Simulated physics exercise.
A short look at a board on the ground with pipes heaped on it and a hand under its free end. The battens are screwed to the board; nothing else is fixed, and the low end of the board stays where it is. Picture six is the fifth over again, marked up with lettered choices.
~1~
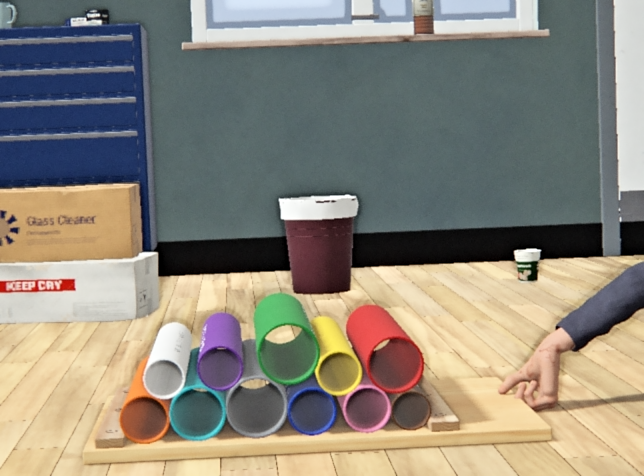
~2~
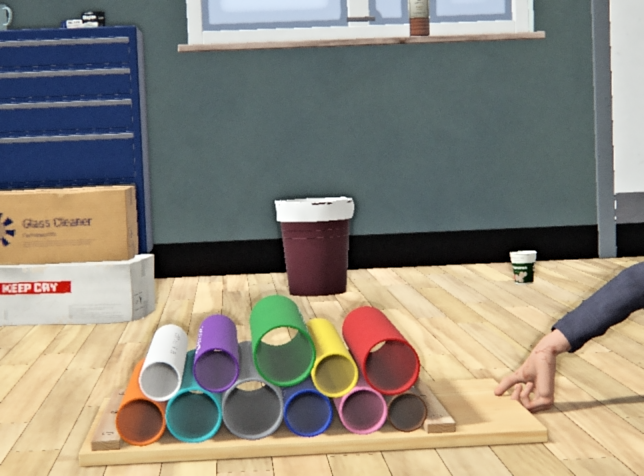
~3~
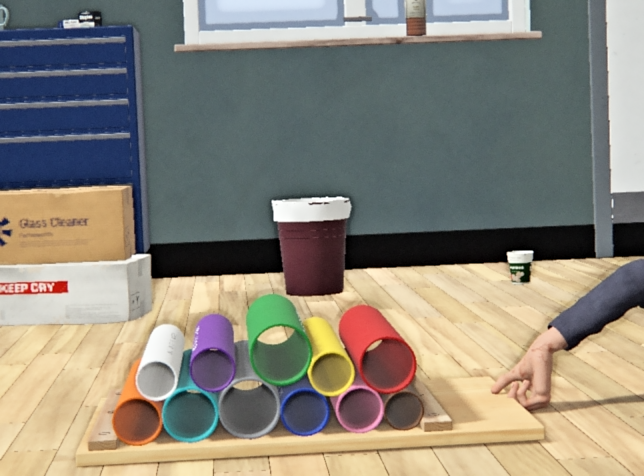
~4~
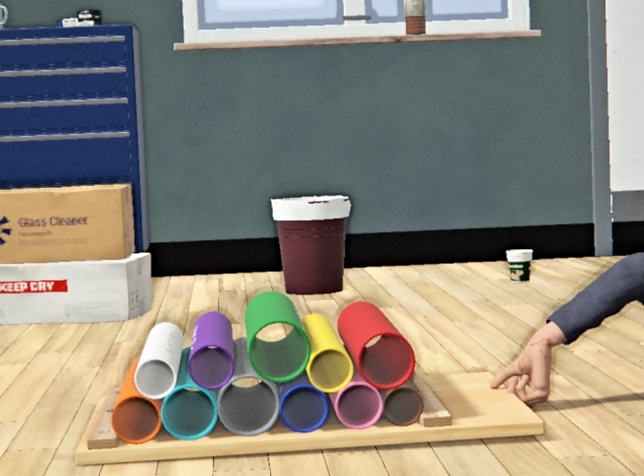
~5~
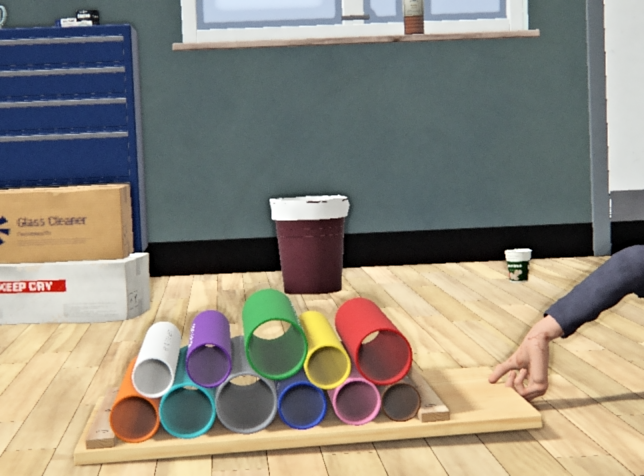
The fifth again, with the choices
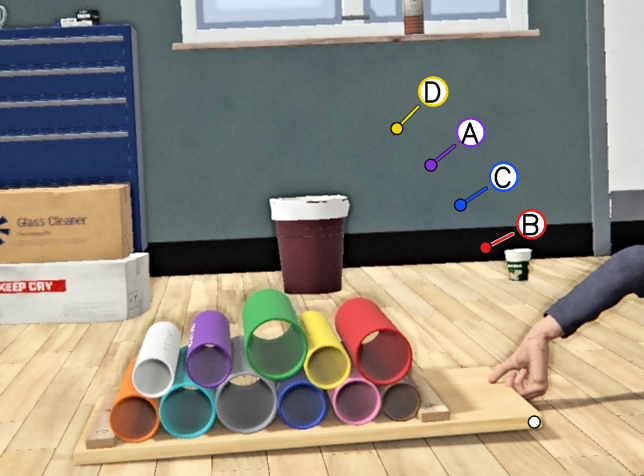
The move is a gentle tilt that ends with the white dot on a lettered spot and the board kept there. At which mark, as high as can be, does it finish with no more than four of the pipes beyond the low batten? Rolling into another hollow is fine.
Up to B.
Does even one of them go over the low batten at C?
Yes.
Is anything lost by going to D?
At D: Yes.
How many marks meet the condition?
The number is one.
On the marked copy, A at (431, 165); B at (486, 247); C at (460, 205); D at (397, 129); the white dot at (534, 422).
With B. Early on, board at 16°.
Further on, board at 25°.
At the end, board at 25°, none over the low batten.
As for the rest, A eleven over the low batten; C eleven over the low batten; D eleven over the low batten.
